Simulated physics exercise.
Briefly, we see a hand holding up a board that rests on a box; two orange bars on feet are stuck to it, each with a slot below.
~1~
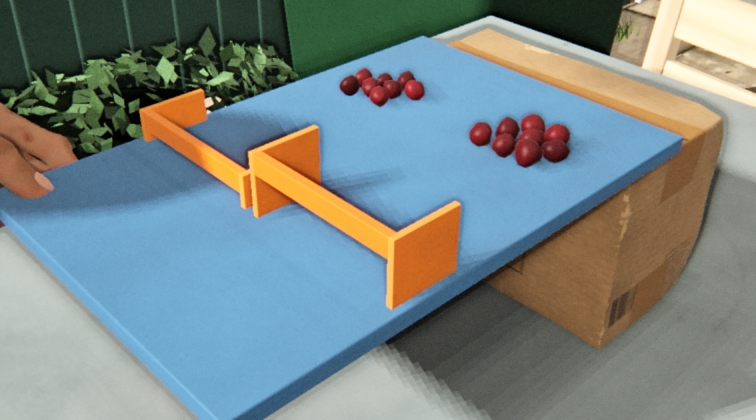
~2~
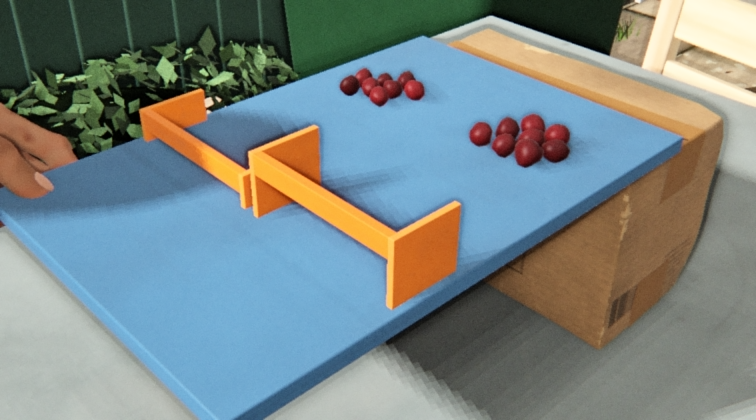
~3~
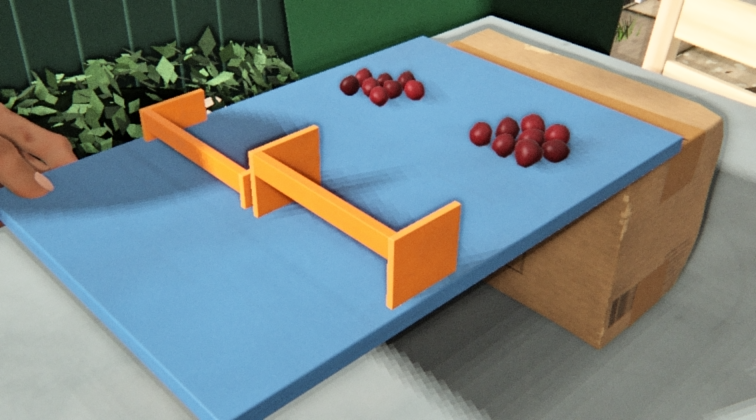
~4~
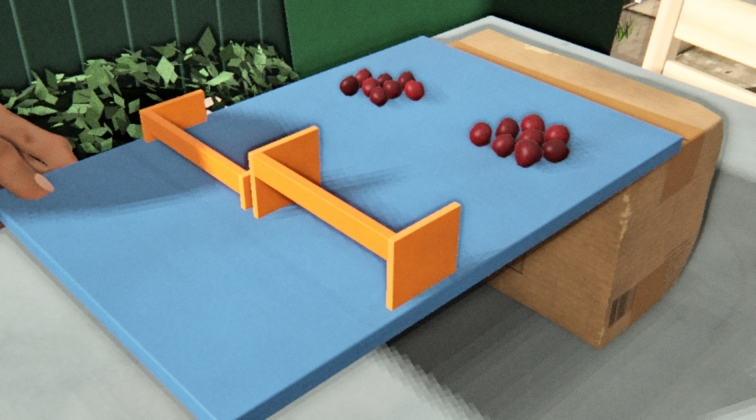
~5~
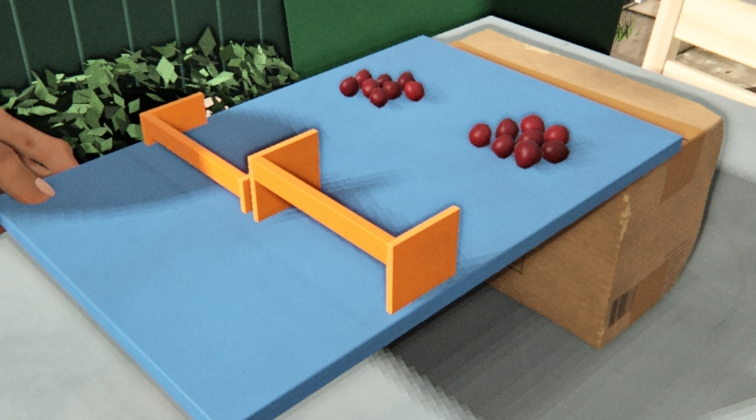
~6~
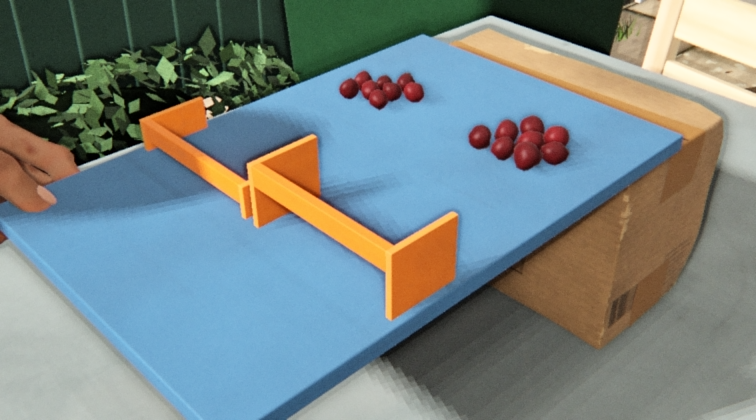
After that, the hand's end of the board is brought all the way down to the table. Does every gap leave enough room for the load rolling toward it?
Result: The near portion will likely find a way out, the far portion will likely find no way out.
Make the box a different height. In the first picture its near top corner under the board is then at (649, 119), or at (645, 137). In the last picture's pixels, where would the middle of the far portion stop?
Final centre, try 1 ~ (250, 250); try 2 ~ (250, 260).
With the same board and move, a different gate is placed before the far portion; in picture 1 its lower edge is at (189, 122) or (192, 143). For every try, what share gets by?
Gate one: 100 per cent; gate two: 100 per cent.
Then, 0.52 s after the last picture, board sloping at 13°; near portion on its way down; far portion on its way down.
Then, 1.08 s after the last picture, board sloping at 25°; near portion all past its gate; far portion has reached its gate.
Then, 1.74 s after the last picture, board resting at 29°; near portion all past its gate; far portion has reached its gate.
At rest, board resting at 29°; near portion all past its gate; far portion gathered behind its gate.
